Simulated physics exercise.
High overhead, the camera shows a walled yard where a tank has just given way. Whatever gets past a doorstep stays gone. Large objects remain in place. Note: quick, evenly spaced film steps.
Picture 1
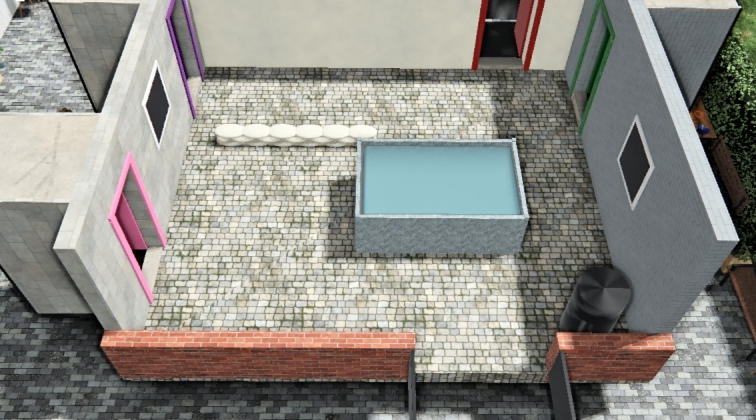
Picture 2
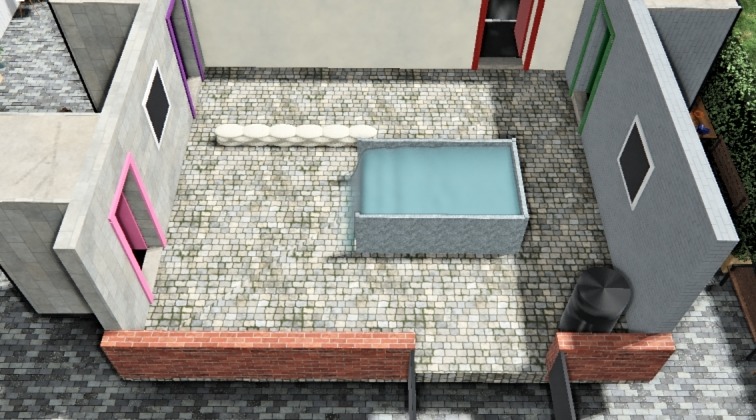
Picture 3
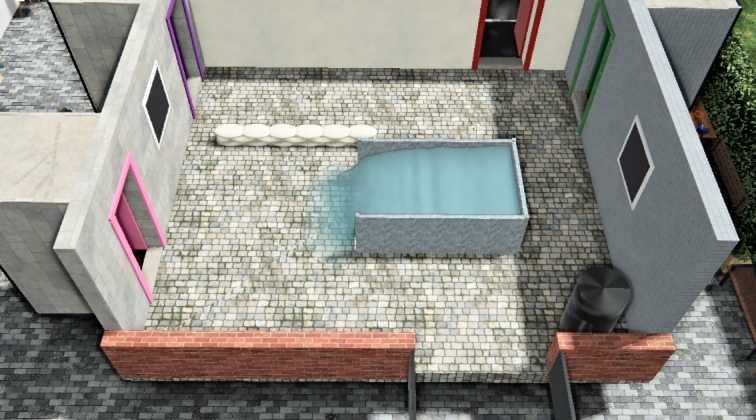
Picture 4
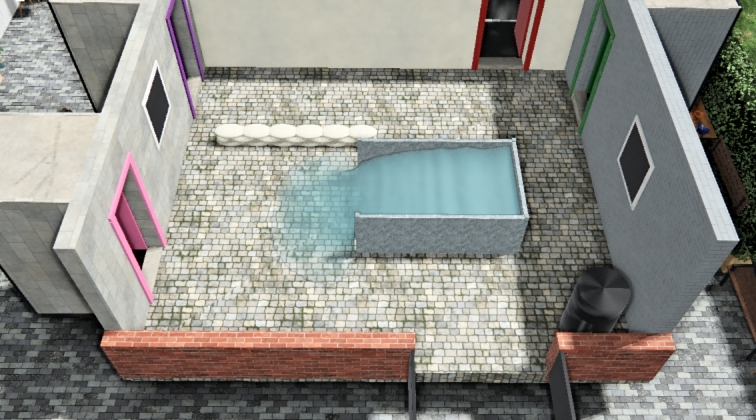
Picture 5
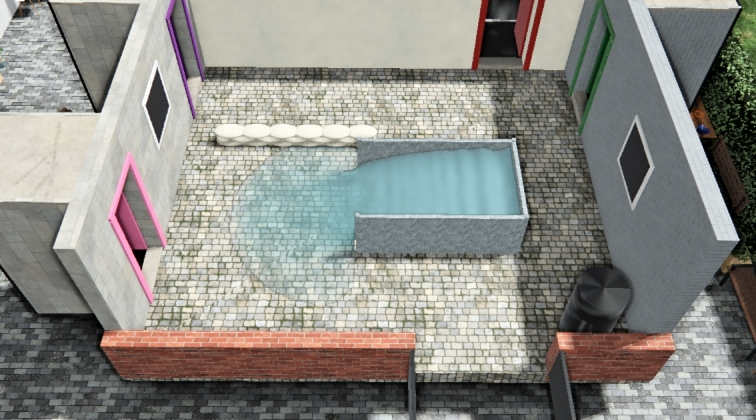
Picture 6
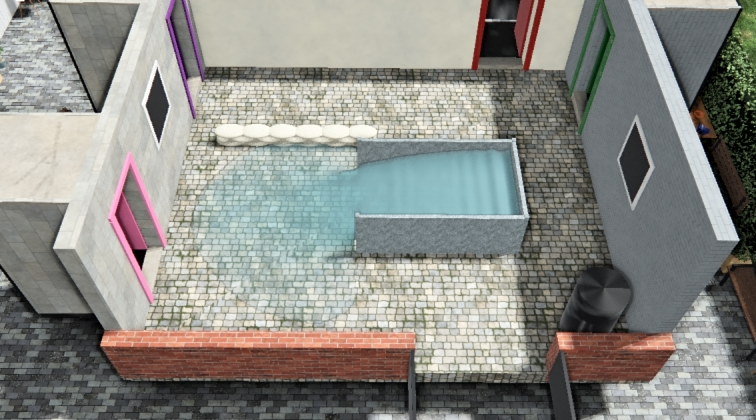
Water pouring from the left end of an open tank, fanning leftward across the paving of a walled yard, seen from overhead.
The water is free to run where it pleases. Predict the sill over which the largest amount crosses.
I would say the pink sill.
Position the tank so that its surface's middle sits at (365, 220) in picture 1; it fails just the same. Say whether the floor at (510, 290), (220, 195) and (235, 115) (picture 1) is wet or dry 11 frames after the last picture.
Point by point, the spots are not hit, hit and hit.
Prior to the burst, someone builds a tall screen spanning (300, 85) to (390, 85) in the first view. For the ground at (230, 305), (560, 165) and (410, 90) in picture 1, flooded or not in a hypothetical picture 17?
Going through them in the order asked, I'd say reached by the flood, then still bare, then still bare.
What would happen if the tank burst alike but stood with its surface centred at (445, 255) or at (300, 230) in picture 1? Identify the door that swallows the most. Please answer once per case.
Try 1: The pink-painted one; try 2: The pink-painted one.
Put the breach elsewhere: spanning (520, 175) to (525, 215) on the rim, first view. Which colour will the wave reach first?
The door marked green.
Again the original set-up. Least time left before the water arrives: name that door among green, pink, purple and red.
It's the pink-painted one.
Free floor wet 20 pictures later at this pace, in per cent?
I'd put it at roughly 40 per cent.
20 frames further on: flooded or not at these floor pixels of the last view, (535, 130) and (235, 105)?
Taking them in turn: Not wetted, drenched.
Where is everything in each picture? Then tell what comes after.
The first frame shows the open tank at (439, 180) is whole and still.
In the second frame, the front is at (353, 255), out from the gap at (361, 199).
In the third frame, the front is at (326, 261), out from the gap at (361, 202).
In the fourth frame, the front is at (291, 264), out from the gap at (361, 204).
In the fifth frame, water pours out at (361, 204) and has run to (235, 229).
In the sixth frame, the front is at (198, 232), out from the gap at (361, 205).
A moment on, water covers 30 % of the floor; green door not reached, purple door not reached, pink door some in, red door not reached.
Next, water covers 35 % of the floor; green door not reached, purple door wet at the sill, nothing in, pink door a lot in, red door not reached.
Then, water covers 40 % of the floor; green door not reached, purple door wet at the sill, nothing in, pink door a lot in, red door not reached.
Later, water covers 85 % of the floor; green door wet at the sill, nothing in, purple door wet at the sill, nothing in, pink door a lot in, red door wet at the sill, nothing in.
In the end, water covers 95 % of the floor; green door wet at the sill, nothing in, purple door wet at the sill, nothing in, pink door a lot in, red door wet at the sill, nothing in; the pink door has let in the most.
